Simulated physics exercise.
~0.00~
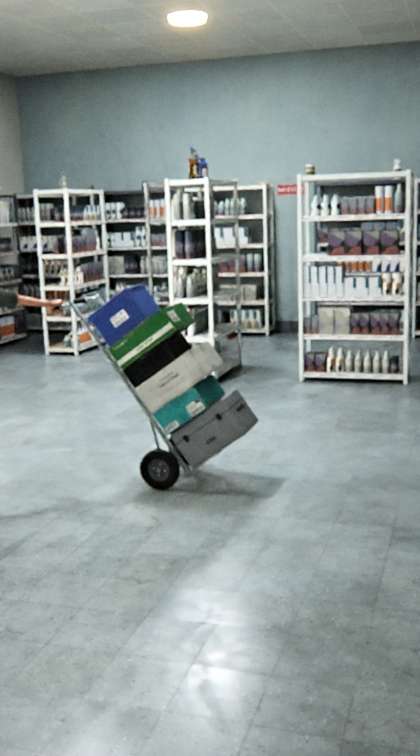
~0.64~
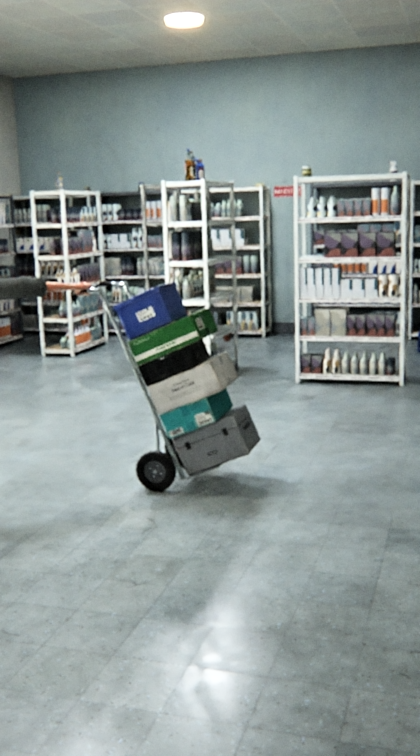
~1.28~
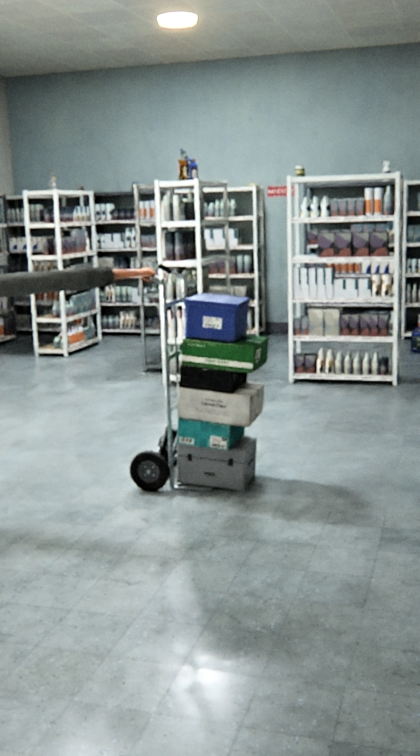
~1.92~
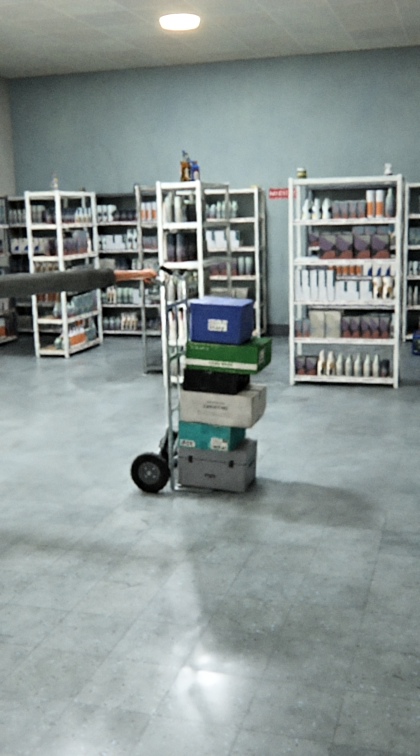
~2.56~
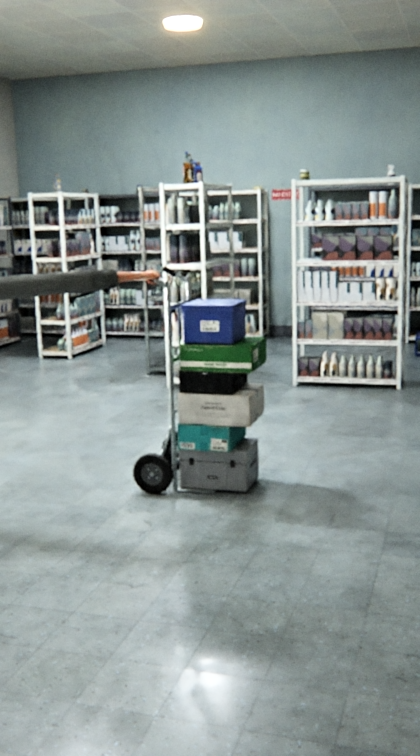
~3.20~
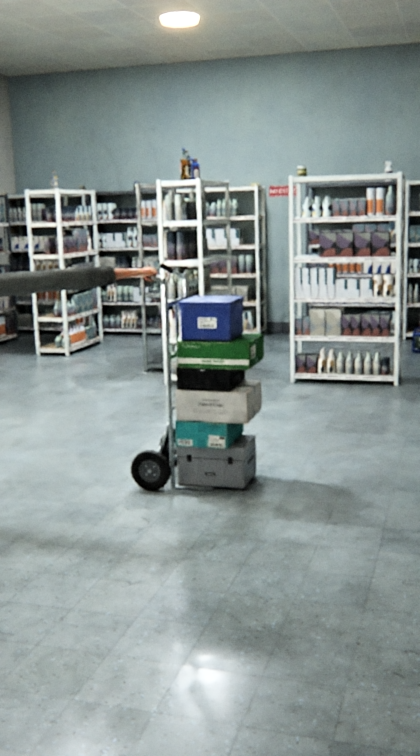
In a storeroom with a grey tiled floor and pale blue walls, a slightly swaying camera views a hand truck from the side, with white shelves of bottles and boxes behind. The leaning truck carries a blue tote on top, then a green parcel, a black crate, a white box, a turquoise parcel and a grey toolbox. An arm reaching in from the left grips the handle and swings the truck upright. The upper boxes shift slightly to the right as it comes to rest, then settle back. The stack ends standing, with nothing fallen.
